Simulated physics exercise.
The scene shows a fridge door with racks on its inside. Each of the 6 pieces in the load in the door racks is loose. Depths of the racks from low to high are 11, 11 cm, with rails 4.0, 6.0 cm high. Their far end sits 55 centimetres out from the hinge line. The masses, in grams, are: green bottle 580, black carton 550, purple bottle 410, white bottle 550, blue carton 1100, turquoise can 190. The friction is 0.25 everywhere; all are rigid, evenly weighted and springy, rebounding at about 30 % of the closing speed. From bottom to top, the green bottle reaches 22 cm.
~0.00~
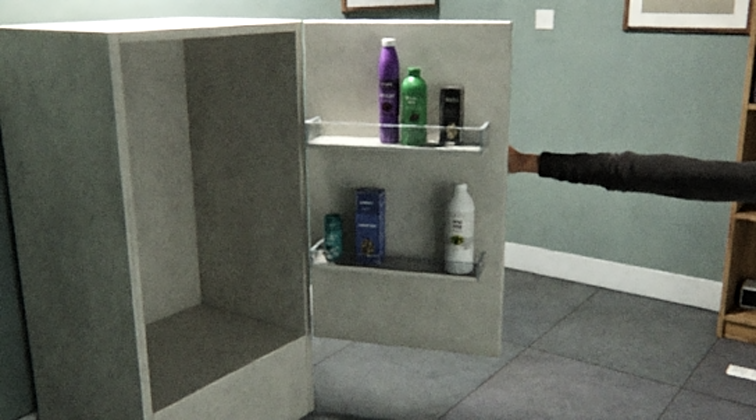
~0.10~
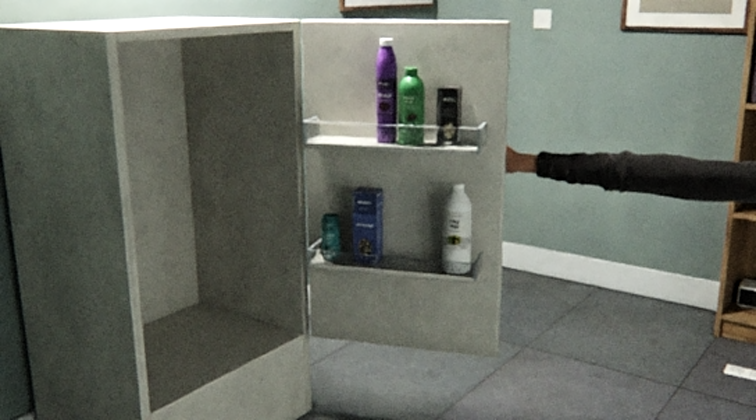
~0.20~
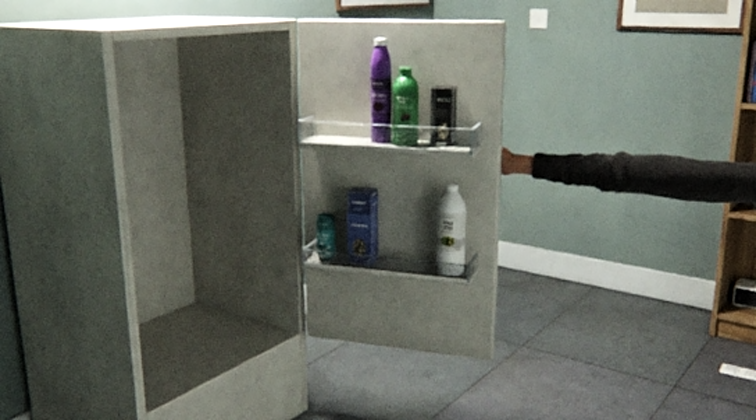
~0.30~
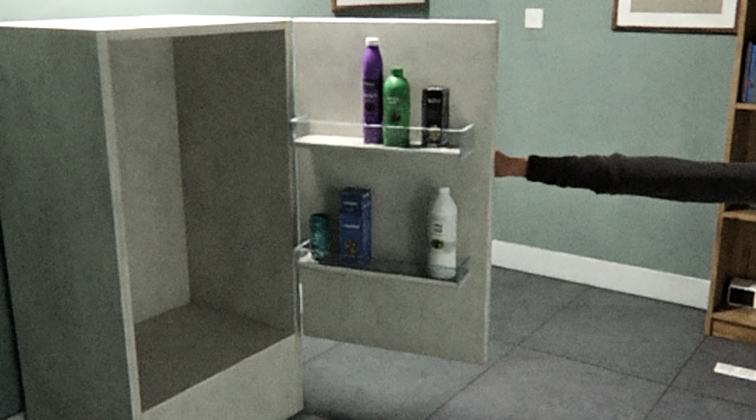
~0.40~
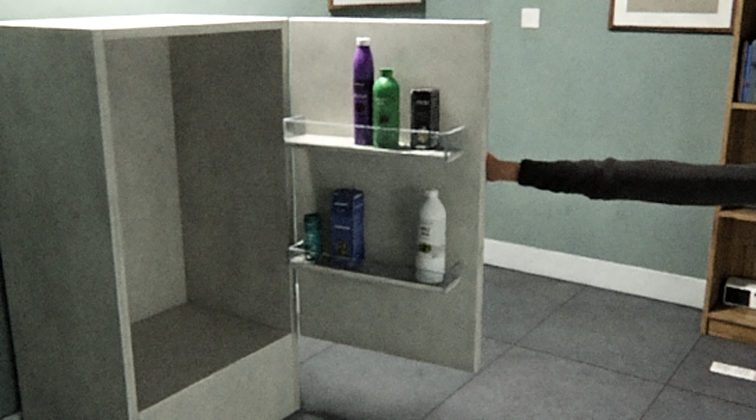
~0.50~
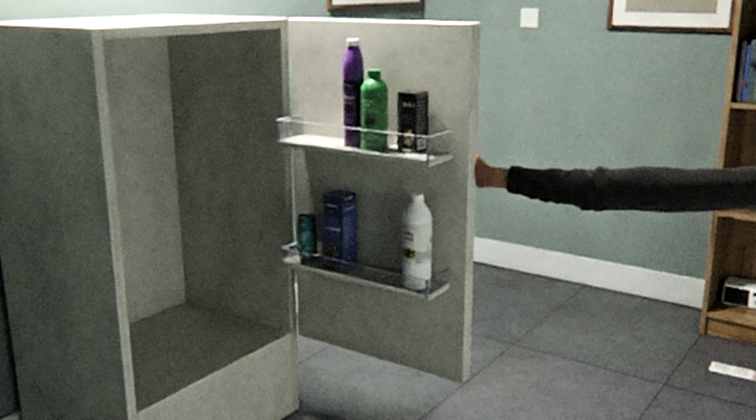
In the video, a hand at the right edge of an open fridge-like cabinet's door slowly swings it partway inward from wide open, while the bottles, cartons and small turquoise container on its two racks move along with it.
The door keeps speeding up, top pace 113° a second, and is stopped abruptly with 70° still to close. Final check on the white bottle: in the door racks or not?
The white bottle is not in the door racks.
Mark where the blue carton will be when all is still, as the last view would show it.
Close to pixel (309, 234) in the final view.
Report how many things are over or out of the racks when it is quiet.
The tally is 1.
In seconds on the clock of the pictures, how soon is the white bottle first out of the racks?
At around 0.9 seconds on the pictures' clock.
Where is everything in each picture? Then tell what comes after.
Open by 110°; white bottle (460, 227); green bottle (414, 107), in the first picture.
Open by 109°; purple bottle (387, 92); blue carton (368, 226), in the second picture.
Open by 107°; turquoise can (326, 237); green bottle (406, 106), in the third picture.
Open by 103°; black carton (435, 117); purple bottle (373, 92), in the fourth picture.
Open by 98°; blue carton (347, 228); turquoise can (313, 237), in the fifth picture.
Open by 91°; white bottle (417, 240); green bottle (374, 110), in the sixth picture.
After 0.80 s, open by 70°; white bottle leaning 22° near (352, 253); black carton leaning 7°; purple bottle leaning 6°.
After 1.20 s, open by 70°; white bottle now out of the racks; purple bottle leaning 7°; black carton slid 3 cm.
After 1.40 s, open by 70°; purple bottle leaning 6°; black carton slid 3 cm; blue carton slid 2 cm.
After 2.30 s, open by 70°; black carton slid 3 cm; purple bottle slid 2 cm; blue carton slid 2 cm.
At rest (3.7 s), out of the racks, white bottle; the other 5 in place, give or take 5 cm.
